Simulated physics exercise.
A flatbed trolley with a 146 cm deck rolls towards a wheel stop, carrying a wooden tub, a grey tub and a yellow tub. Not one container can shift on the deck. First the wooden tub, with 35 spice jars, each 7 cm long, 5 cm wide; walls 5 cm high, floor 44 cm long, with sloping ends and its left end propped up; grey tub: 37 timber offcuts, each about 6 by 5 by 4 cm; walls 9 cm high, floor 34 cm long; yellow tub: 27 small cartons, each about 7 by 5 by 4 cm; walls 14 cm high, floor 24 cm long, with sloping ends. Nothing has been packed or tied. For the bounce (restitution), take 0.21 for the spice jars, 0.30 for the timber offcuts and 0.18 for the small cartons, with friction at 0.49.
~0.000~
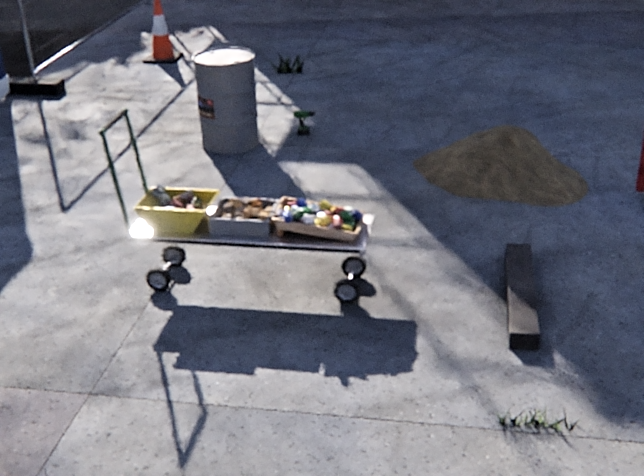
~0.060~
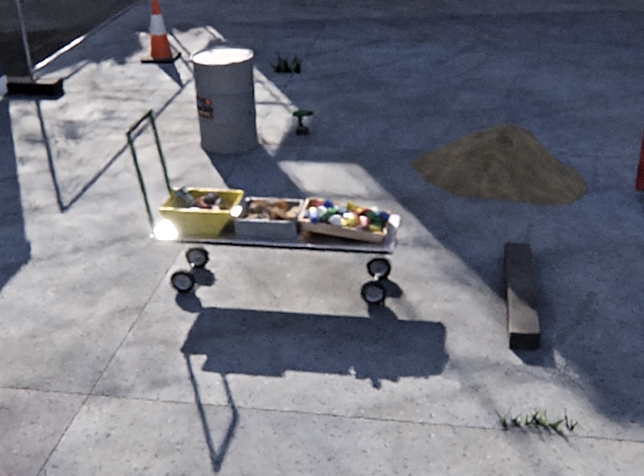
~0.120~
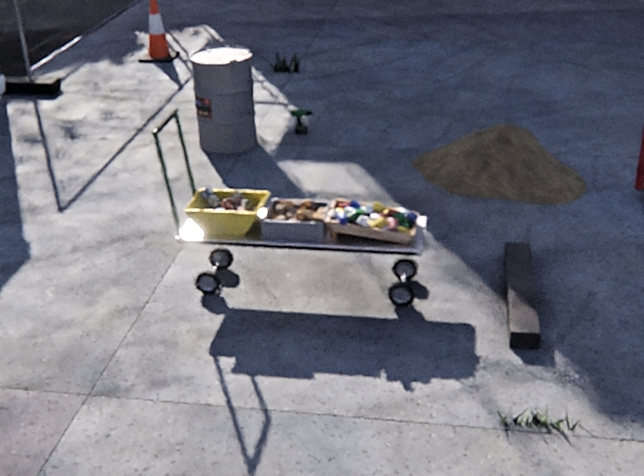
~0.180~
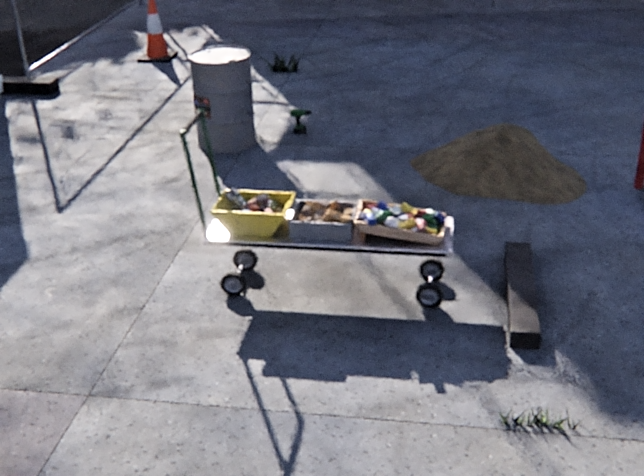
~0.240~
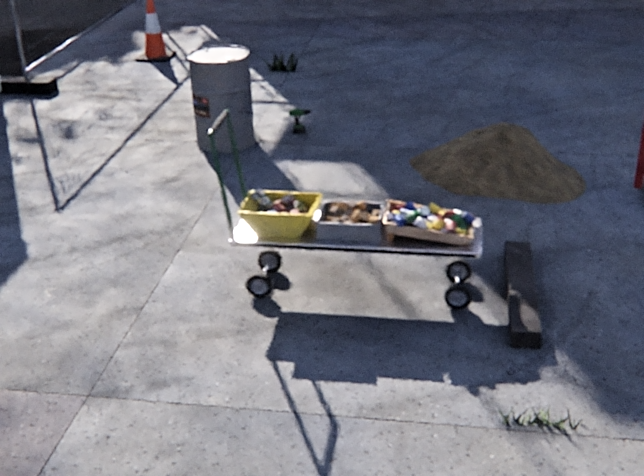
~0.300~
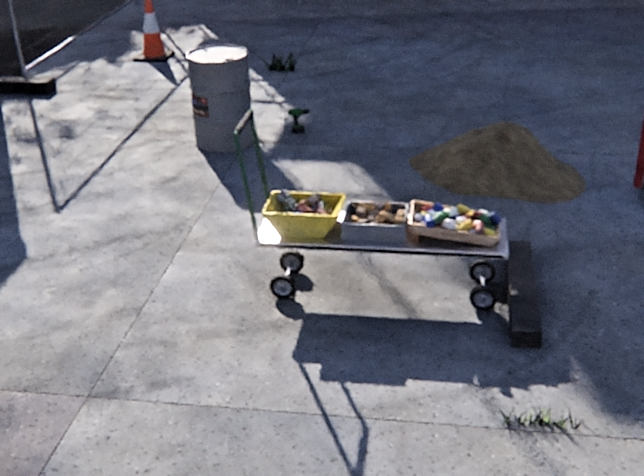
Flatbed trolley carrying yellow, grey and wooden tubs of small items rolling right across sunlit concrete up to a dark block.
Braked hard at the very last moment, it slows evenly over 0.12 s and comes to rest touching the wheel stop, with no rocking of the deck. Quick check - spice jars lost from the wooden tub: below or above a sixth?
The outflow breaks through one sixth.
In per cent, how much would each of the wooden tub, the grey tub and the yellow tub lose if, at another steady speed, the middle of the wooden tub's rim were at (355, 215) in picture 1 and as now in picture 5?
That would give wooden tub 30 %, grey tub 0 % and yellow tub 0 %.
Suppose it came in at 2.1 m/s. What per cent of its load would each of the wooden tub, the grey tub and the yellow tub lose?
In that case the wooden tub sheds 40 per cent of its load, the grey tub 10 per cent, and the yellow tub 0 per cent.
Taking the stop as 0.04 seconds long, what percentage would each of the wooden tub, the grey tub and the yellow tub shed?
In that case wooden tub 60, grey tub 20 and yellow tub 10 per cent.
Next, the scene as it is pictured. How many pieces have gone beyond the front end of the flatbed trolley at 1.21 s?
Roughly 16 pieces.
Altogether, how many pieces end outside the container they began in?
Count of pieces - near 20.
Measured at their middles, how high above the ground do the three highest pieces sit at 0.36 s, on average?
56 cm.
After 0.36 s, wooden tub 34 in, 1 out, grey tub 37 in, 0 out and yellow tub 27 in, 0 out.
After 0.48 s, wooden tub 24 in, 11 out, grey tub 34 in, 3 out and yellow tub 27 in, 0 out.
After 0.71 s, wooden tub 19 in, 16 out, grey tub 34 in, 3 out and yellow tub 26 in, 1 out.
When it is over (at 1.21 s), wooden tub 18 in, 17 out, grey tub 34 in, 3 out and yellow tub 26 in, 1 out. Asked share, 17 of 35, 49 per cent.
